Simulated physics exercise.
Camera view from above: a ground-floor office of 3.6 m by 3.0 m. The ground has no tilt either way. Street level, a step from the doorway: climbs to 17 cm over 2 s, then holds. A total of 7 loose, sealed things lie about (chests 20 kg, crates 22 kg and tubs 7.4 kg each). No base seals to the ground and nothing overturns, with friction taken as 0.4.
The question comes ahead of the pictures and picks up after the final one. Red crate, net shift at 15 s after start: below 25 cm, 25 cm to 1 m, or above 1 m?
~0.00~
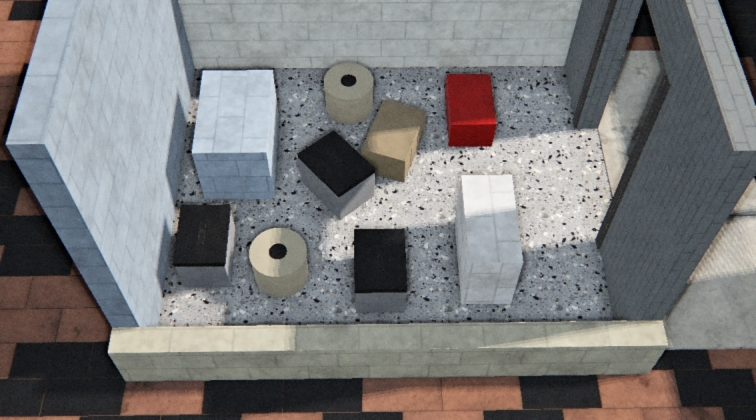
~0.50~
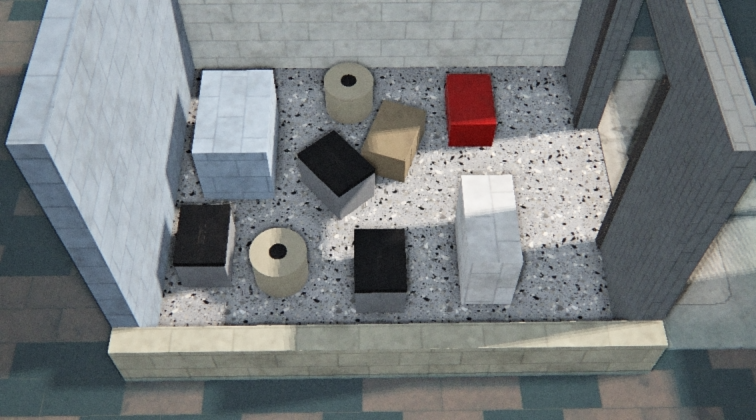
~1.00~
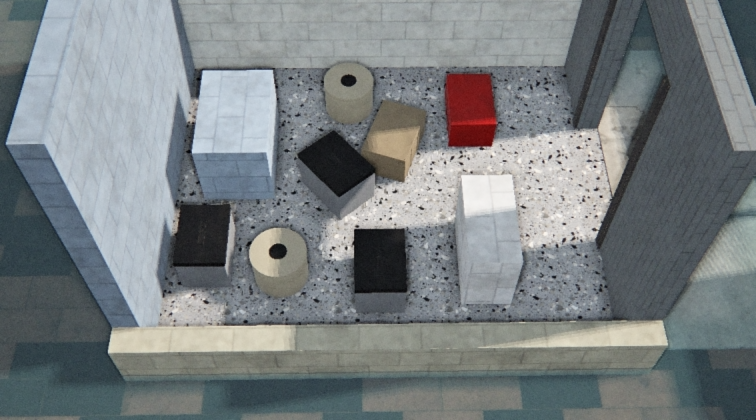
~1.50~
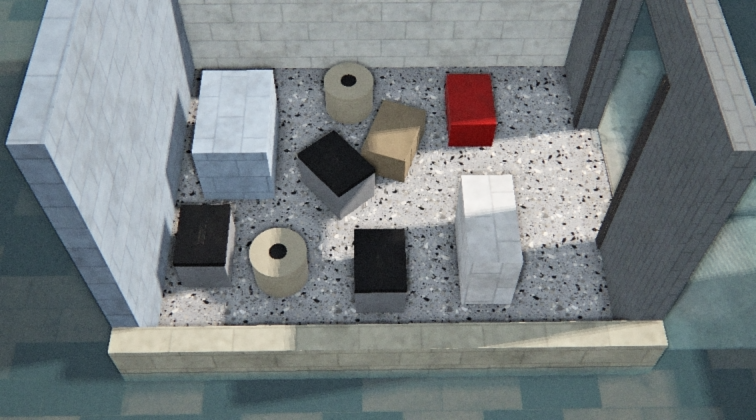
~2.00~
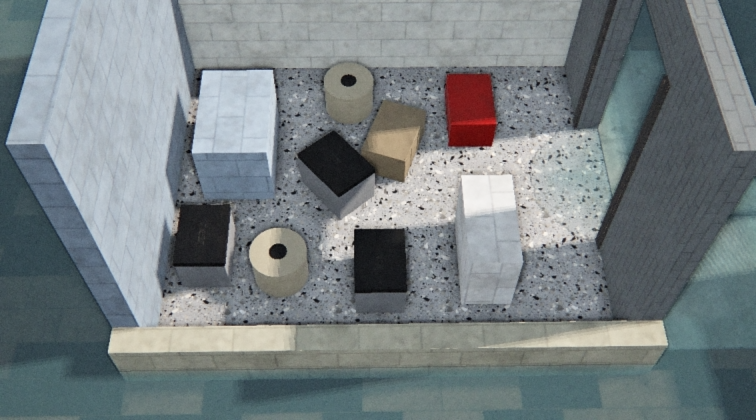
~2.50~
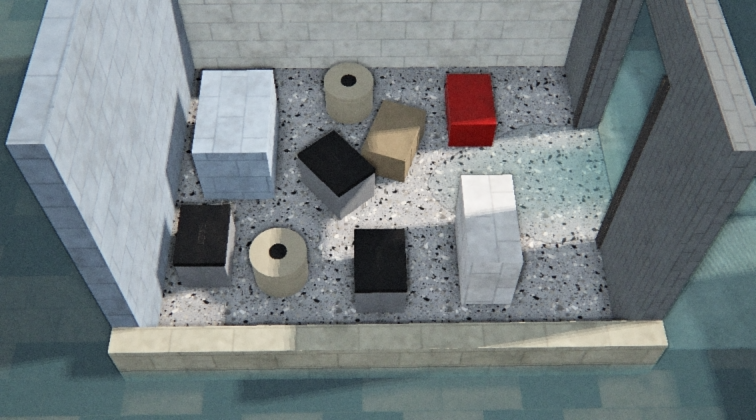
It is left a little way off.
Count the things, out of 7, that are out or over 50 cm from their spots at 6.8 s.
Count then: 3.
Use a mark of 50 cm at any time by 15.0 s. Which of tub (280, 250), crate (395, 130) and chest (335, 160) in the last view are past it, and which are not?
First greater, then greater, then greater.
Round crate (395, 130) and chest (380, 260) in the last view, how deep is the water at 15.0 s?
17 and 14 cm.
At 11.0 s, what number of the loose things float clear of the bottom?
My tally comes to 7.
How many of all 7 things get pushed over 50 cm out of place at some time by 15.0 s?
That comes to 4.
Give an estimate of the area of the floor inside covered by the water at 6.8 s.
Near 8.5 m2 in all.
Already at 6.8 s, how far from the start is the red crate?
Roughly 80 cm.
After 3.5 s the red crate is near (464, 97), 0.1 m from its start, aground; 0 afloat.
After 6.8 s the red crate is near (398, 69), 0.7 m from its start, aground; 2 afloat.
After 11.0 s the red crate is near (364, 66), 1.0 m from its start, afloat; 7 afloat.
After 15.0 s the red crate is near (532, 75), 0.6 m from its start, afloat; 7 afloat.
